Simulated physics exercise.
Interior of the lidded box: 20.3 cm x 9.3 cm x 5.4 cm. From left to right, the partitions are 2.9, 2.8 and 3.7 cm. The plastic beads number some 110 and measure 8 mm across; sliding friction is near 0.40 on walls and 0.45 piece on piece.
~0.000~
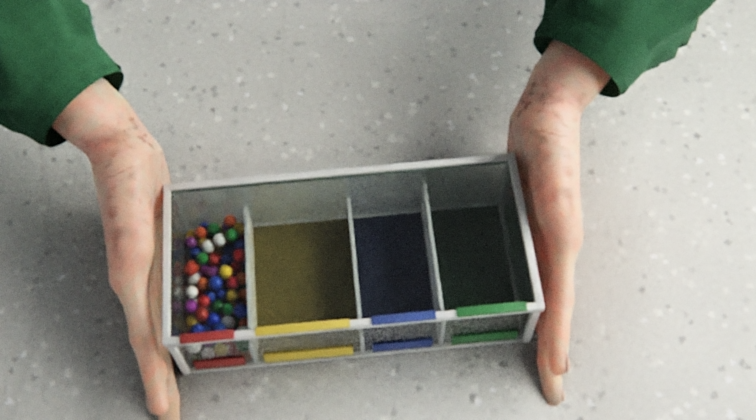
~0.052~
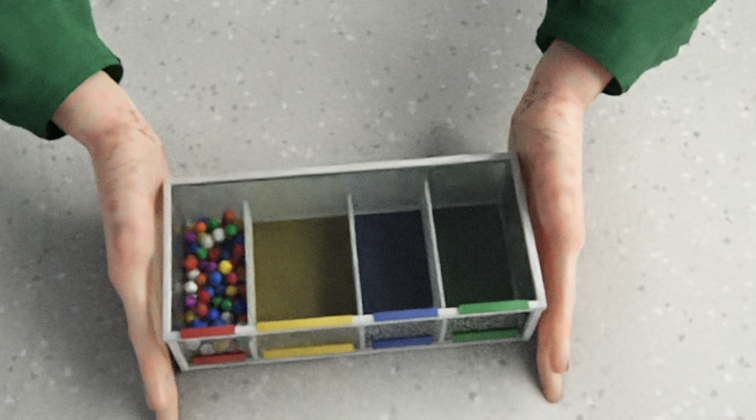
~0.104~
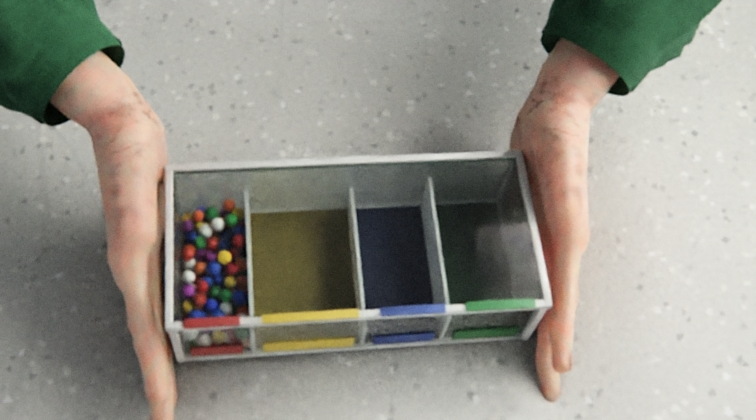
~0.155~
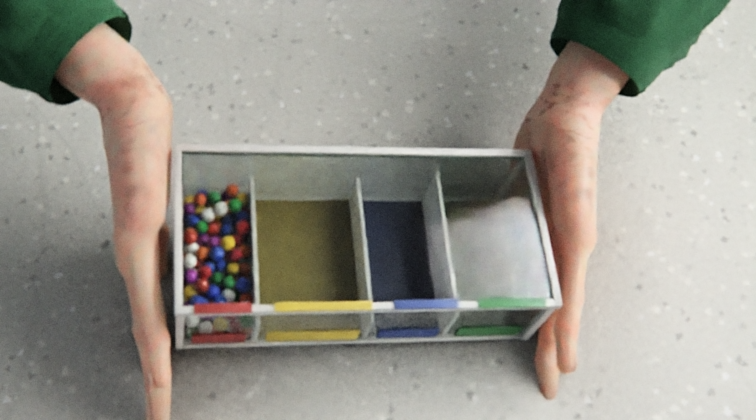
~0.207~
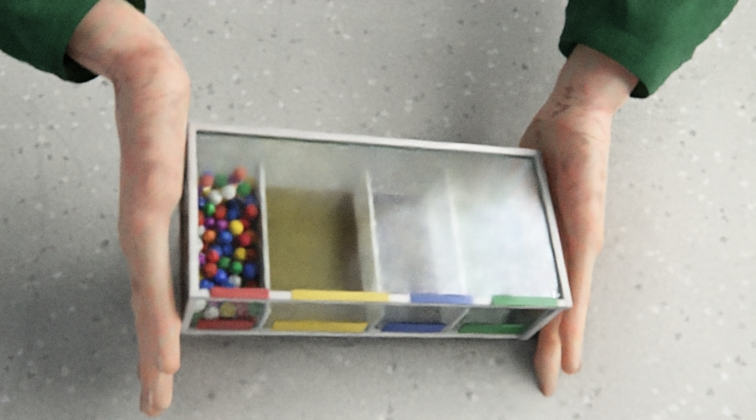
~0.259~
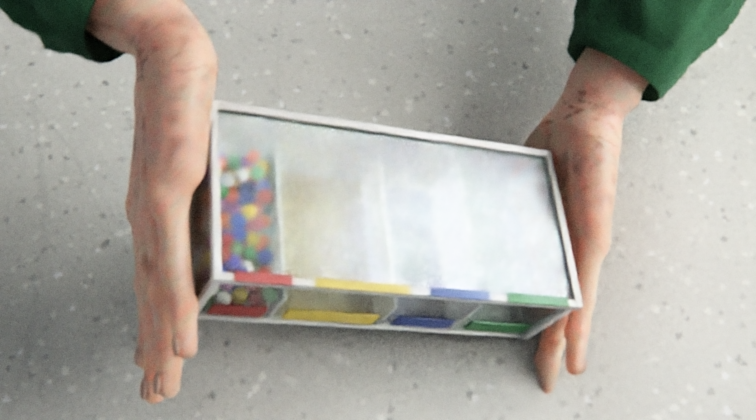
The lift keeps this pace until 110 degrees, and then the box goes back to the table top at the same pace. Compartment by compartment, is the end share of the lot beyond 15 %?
Red: Not beyond; blue: Not beyond; green: Beyond; yellow: Not beyond.
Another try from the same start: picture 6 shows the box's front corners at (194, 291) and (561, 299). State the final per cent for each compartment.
In the end red holds 0 %, blue holds 5 %, green holds 95 % and yellow holds 0 %.
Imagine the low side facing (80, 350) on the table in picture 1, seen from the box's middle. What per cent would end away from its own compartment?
The share comes to about 0 in a hundred.
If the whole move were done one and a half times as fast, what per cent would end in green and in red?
In that case green would keep 75 % and red would keep 0 %.
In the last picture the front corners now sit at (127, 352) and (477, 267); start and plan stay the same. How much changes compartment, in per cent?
About 0 %.
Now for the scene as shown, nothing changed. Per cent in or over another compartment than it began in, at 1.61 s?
Roughly 100 %.
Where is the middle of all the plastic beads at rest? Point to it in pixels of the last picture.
Roughly pixel (478, 272).
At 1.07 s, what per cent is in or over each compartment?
Red 20; blue 15; green 15; yellow 50.
Then, at 1.07 s, tilt 109 degrees; red 20 %, blue 15 %, green 15 %, yellow 50 %.
After 1.61 s, tilt 47 degrees; blue 5 %, green 95 %.
Then, at 2.21 s, tilt 0 degrees; blue 5 %, green 95 %.
By 2.8 s all is still; red 0 %, blue 5 %, green 95 %, yellow 0 %.
